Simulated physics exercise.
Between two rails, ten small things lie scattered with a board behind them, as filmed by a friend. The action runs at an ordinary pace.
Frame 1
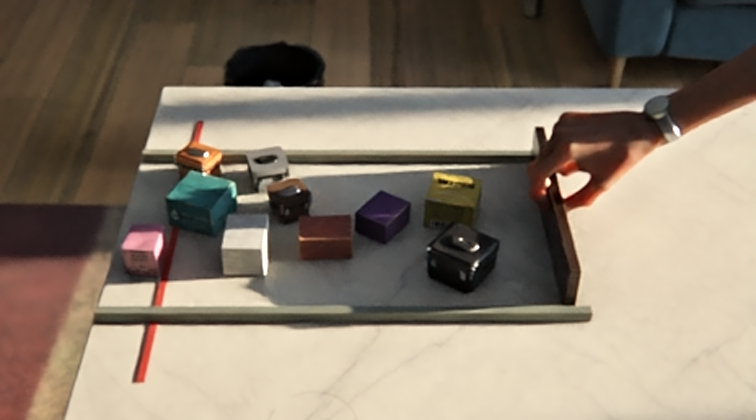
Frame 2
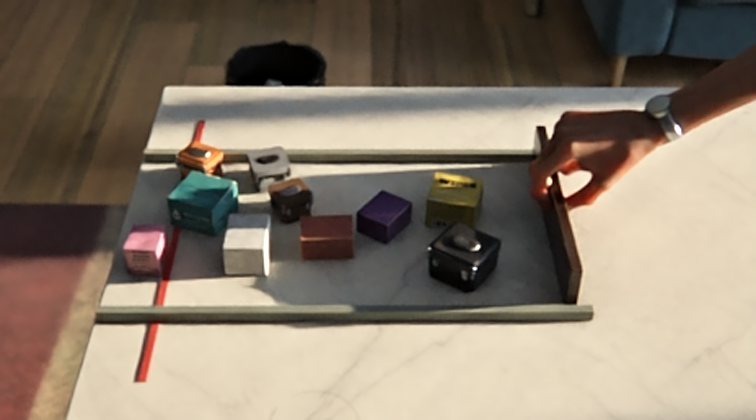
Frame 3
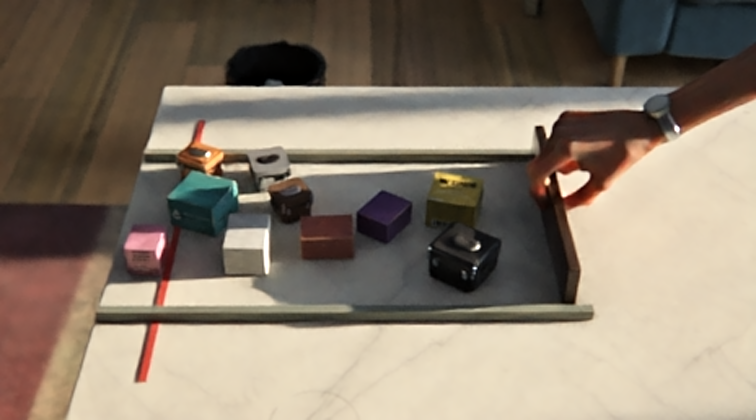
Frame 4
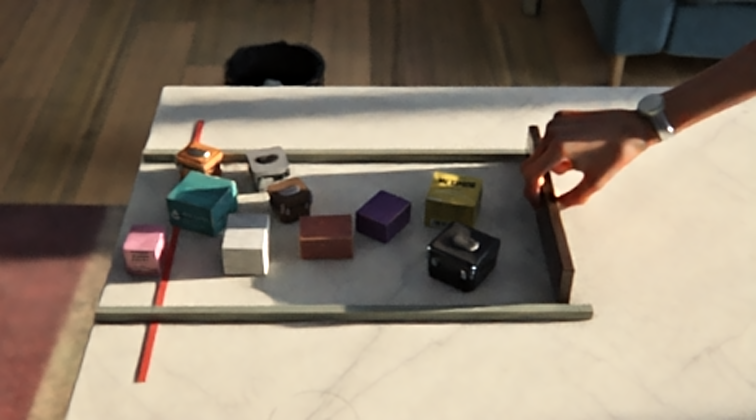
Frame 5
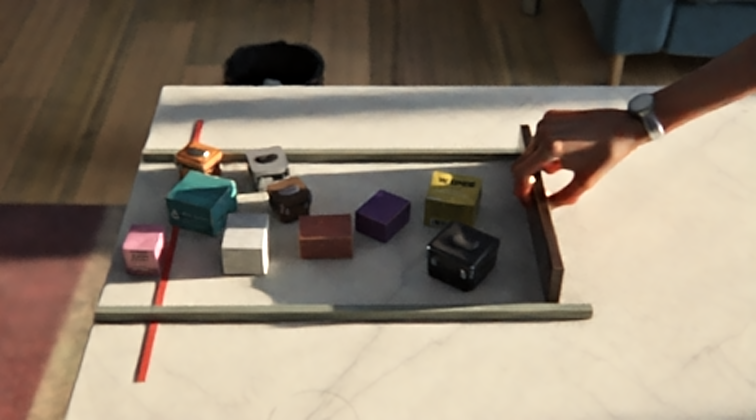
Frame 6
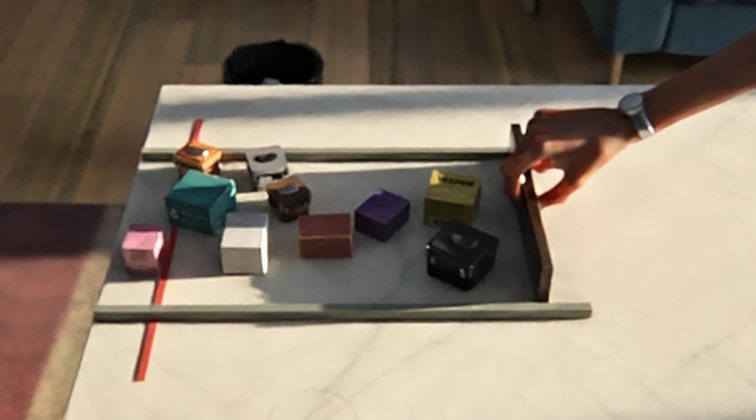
A hand wearing a wristwatch grips the dark board at the right end of two rails, barely moving at first, then slides it a short way left. The scattered small boxes and blocks, including pink, turquoise, white, purple and black ones, stay practically still, with a gap remaining between them and the board.
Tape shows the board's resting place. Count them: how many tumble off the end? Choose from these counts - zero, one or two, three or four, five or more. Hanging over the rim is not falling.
Count: Five or more.
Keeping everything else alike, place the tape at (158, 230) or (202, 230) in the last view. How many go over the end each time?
In the first try the count is 6, and in the second it is 3.
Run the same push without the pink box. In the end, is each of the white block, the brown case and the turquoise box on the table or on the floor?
White block: Over the edge. Brown case: Over the edge. Turquoise box: Over the edge.
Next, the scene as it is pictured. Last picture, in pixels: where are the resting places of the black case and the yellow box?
Black case: About (133, 268); yellow box: About (151, 204).
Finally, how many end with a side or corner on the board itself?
Number in contact with it: 4.
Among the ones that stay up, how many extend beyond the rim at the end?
1 overhanging.
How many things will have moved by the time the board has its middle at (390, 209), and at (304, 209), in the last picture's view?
I make it 4 at the first spot and 7 at the other.
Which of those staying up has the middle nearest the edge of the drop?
That would be the orange case.
Early on, none off yet; pink box at rest near (145, 249); orange case at rest near (199, 164); turquoise box at rest near (201, 202).
A while later, none off yet; pink box at rest near (145, 249); orange case at rest near (199, 164); turquoise box travelled about its own width near (141, 205).
Finally, the number that fall off is five or more; lost, purple block, brown case, white block, turquoise box and pink box.
